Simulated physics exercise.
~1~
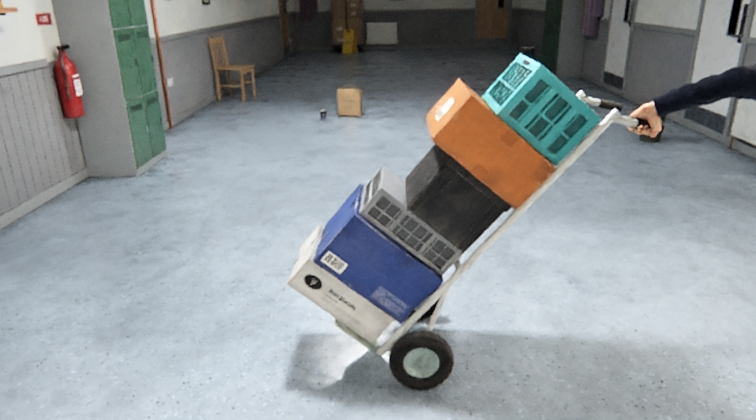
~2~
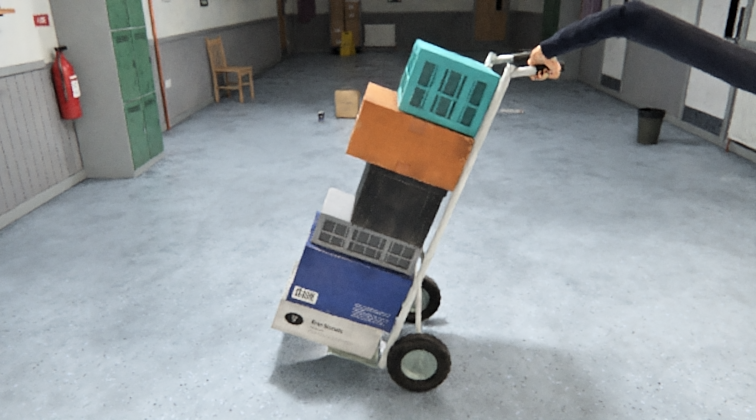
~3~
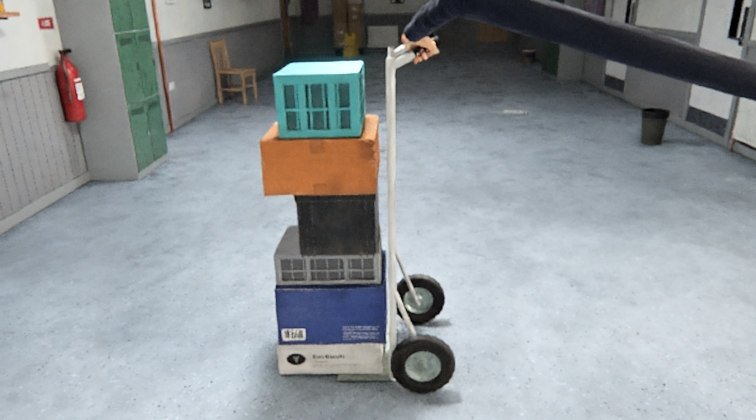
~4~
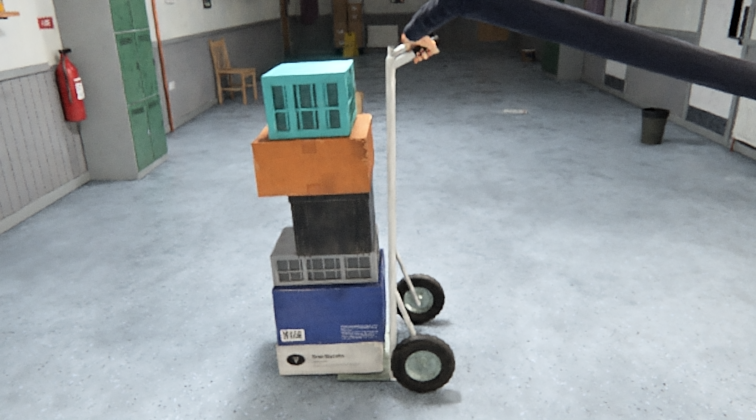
A loaded hand truck tips upright under a hand, and its stacked boxes stay standing.
